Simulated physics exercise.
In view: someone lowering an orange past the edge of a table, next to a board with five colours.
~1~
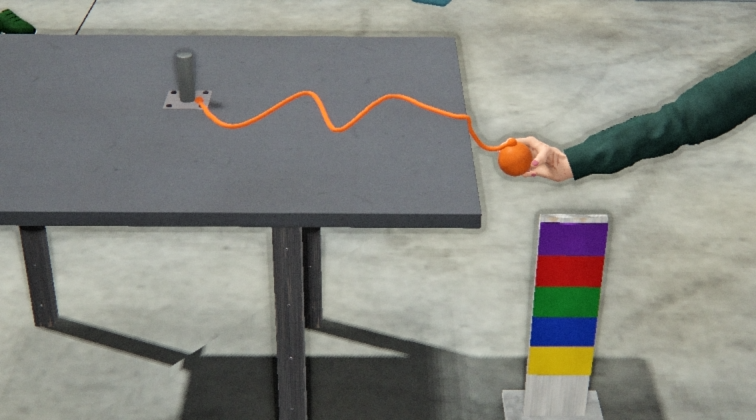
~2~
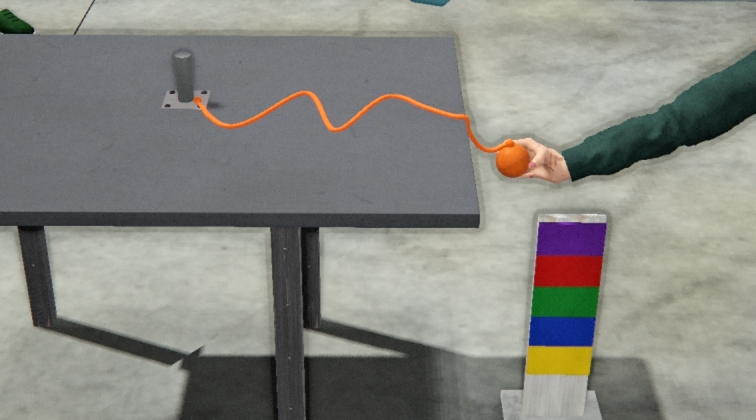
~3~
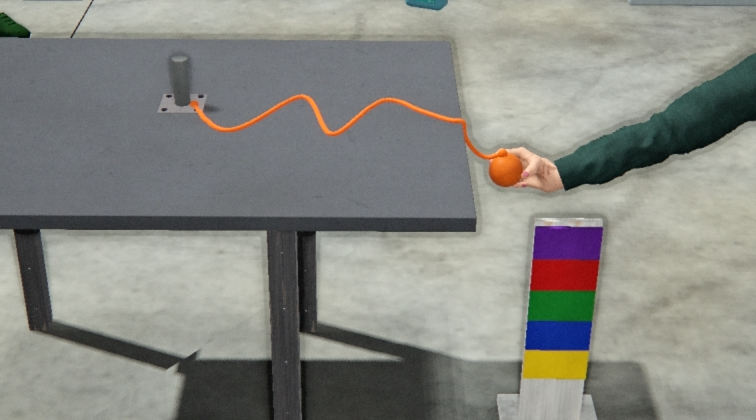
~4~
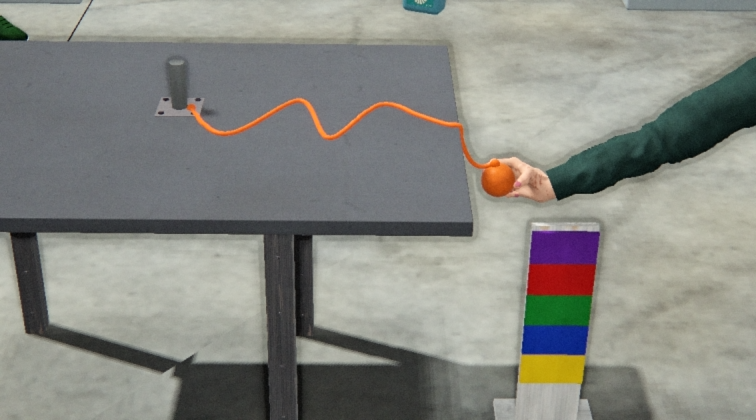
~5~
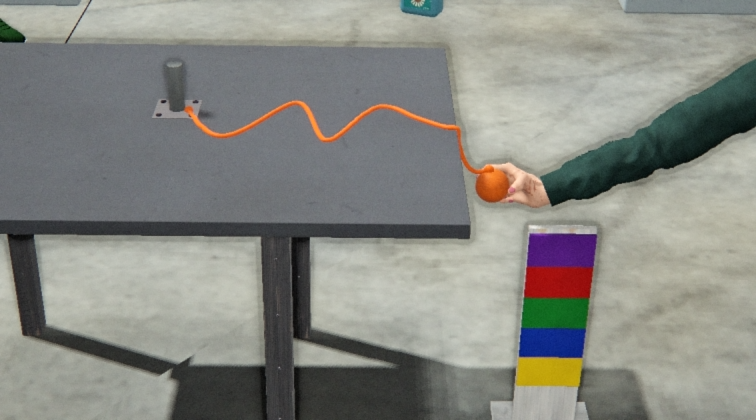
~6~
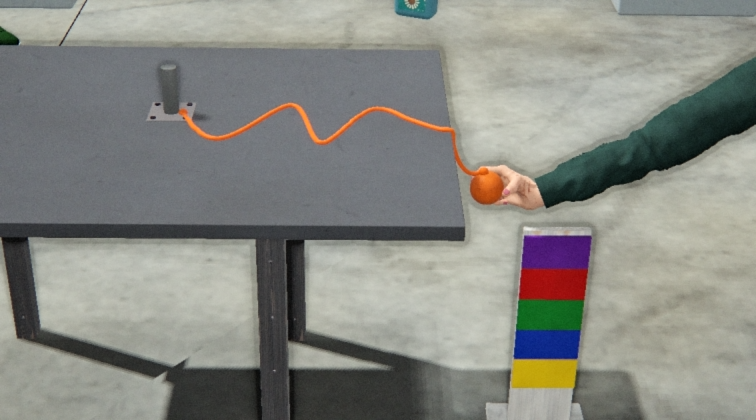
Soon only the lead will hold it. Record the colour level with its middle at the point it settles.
Colour at middle: Yellow.
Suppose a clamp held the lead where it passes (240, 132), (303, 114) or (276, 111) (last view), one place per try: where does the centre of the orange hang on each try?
They end up at (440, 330), (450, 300) and (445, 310).
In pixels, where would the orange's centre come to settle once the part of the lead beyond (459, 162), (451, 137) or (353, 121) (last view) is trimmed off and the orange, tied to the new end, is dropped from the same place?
I'd put it around (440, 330) for the first cut, (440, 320) for the second and (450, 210) for the third.
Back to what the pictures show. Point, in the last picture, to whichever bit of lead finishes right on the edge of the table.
That spot is near (316, 140).
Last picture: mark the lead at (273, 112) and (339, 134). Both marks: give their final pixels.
First one: (340, 121); second one: (449, 165).
Soon after, orange near (436, 363); level with yellow.
Then, orange near (446, 365); level with yellow.
At rest, orange near (435, 364); level with yellow. The lead holds its middle at yellow.
